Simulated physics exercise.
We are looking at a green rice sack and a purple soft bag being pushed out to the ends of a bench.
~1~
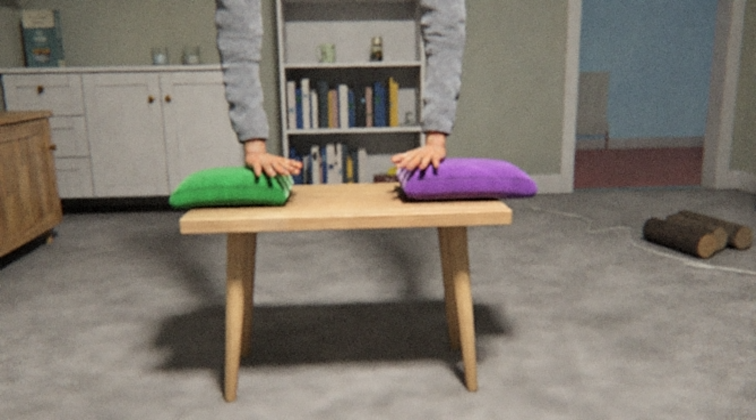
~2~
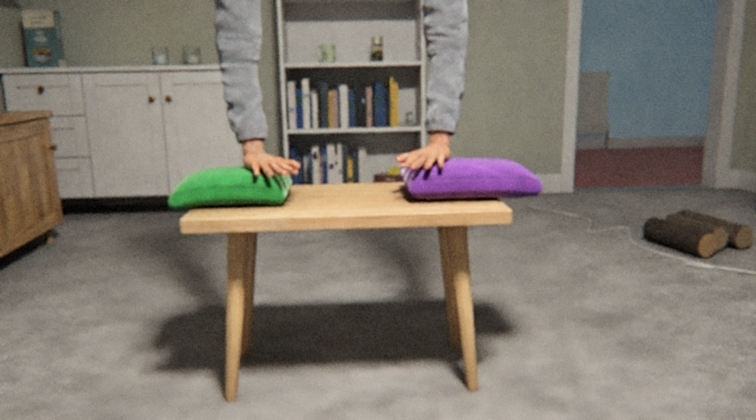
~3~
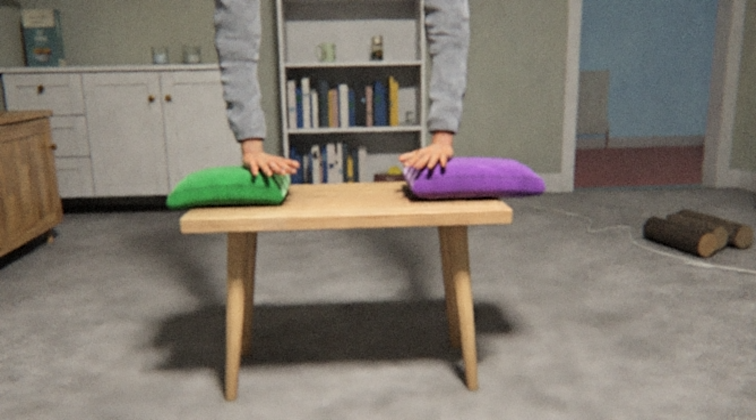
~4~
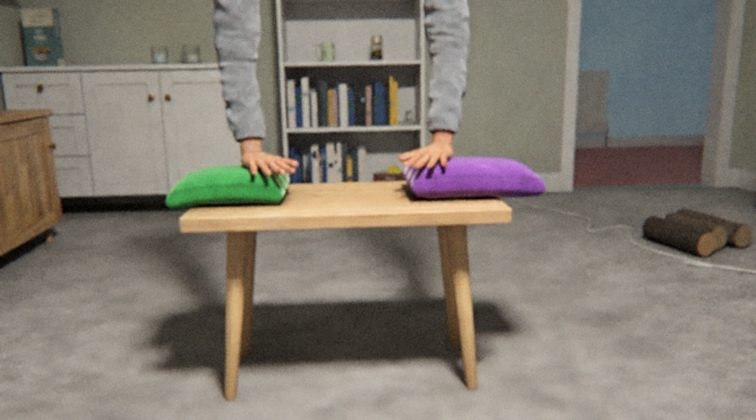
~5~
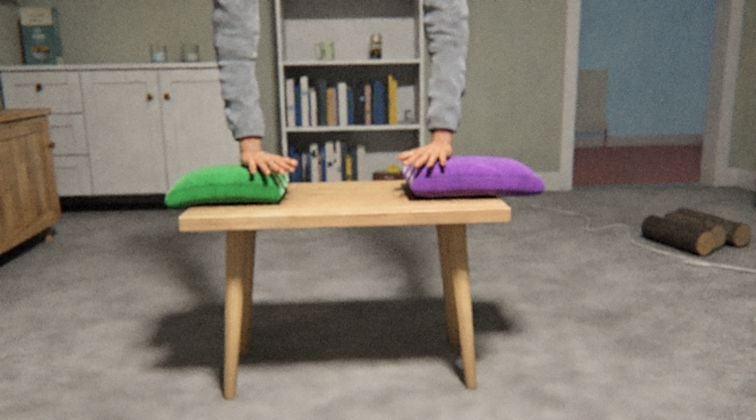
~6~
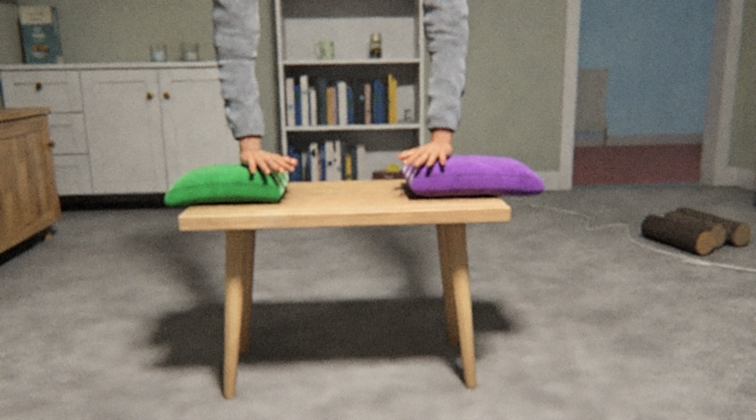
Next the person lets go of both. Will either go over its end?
As it turns out, the green rice sack holds its place and the purple soft bag stays up there.
Then, 0.24 s on from there, rice sack as it was left; soft bag as it was left.
In the end, rice sack as it was left; soft bag as it was left. The green rice sack stays up there and the purple soft bag remains on top.
